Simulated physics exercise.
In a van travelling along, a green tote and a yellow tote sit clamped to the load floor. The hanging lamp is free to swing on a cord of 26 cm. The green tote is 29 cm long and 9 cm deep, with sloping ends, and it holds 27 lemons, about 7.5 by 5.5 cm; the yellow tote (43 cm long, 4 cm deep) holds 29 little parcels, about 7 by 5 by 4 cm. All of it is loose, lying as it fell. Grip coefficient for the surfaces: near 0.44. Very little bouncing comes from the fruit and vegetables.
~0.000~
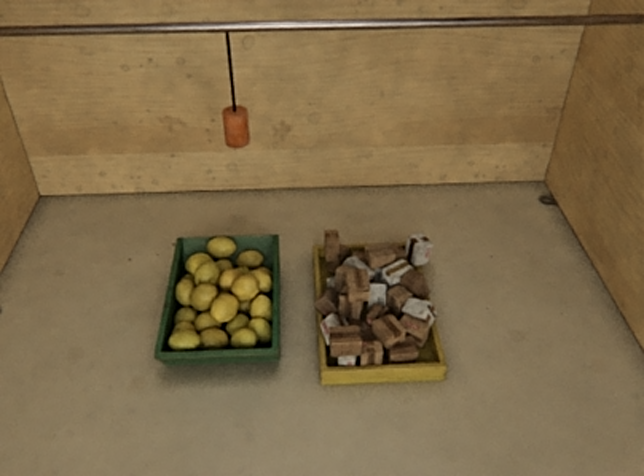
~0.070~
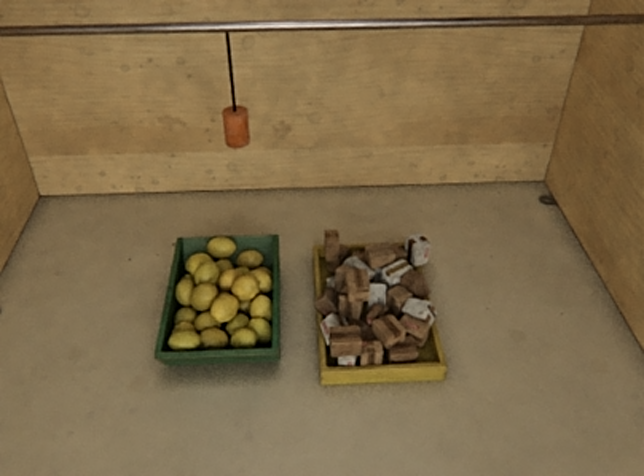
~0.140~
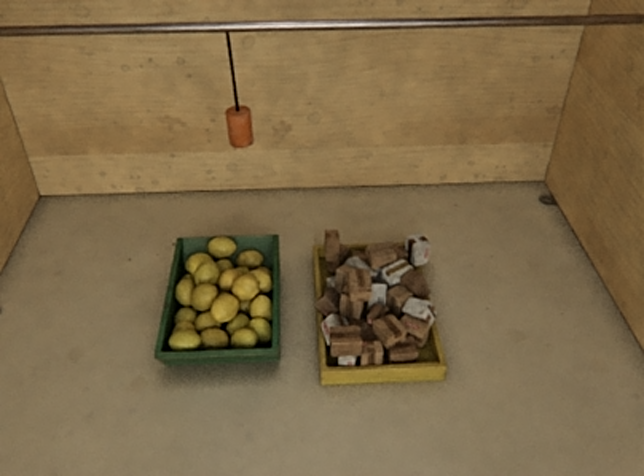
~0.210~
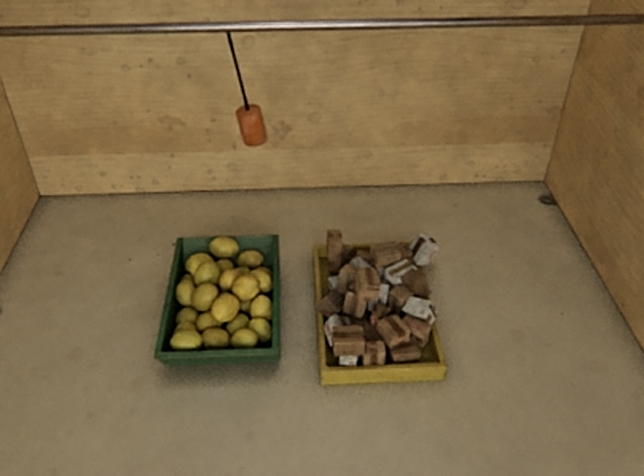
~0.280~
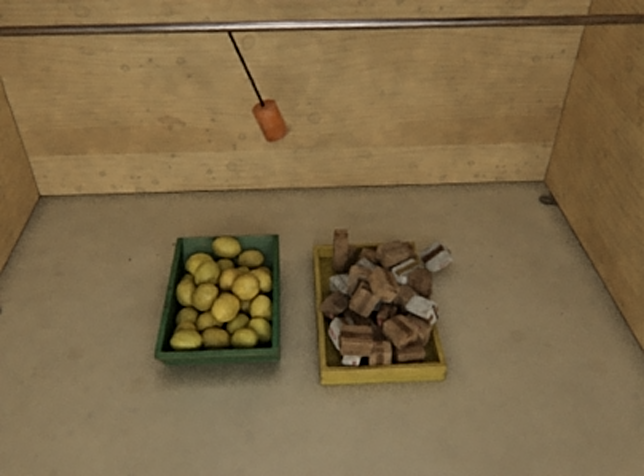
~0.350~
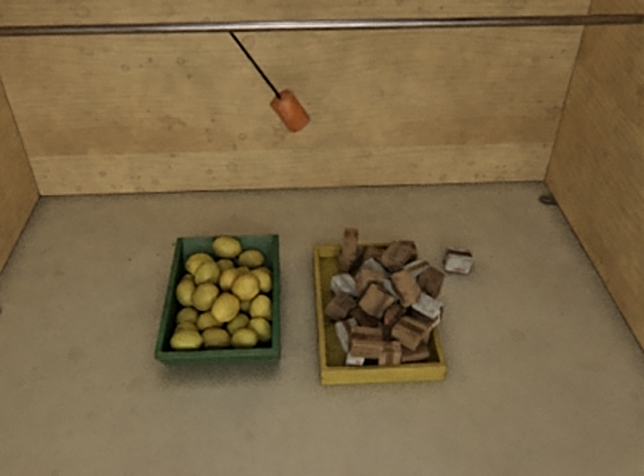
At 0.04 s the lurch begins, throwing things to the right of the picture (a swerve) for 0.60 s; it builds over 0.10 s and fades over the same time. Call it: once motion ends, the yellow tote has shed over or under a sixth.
Over.
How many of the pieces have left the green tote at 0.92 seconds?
Green tote - close to 0.
After 0.49 s, green tote 27 in, 0 out and yellow tote 24 in, 5 out.
After 0.67 s, green tote 27 in, 0 out and yellow tote 22 in, 7 out.
After 0.92 s, green tote 27 in, 0 out and yellow tote 21 in, 8 out.
When it is over (at 1.24 s), green tote 27 in, 0 out and yellow tote 21 in, 8 out. Asked share, 8 of 29, 28 per cent.
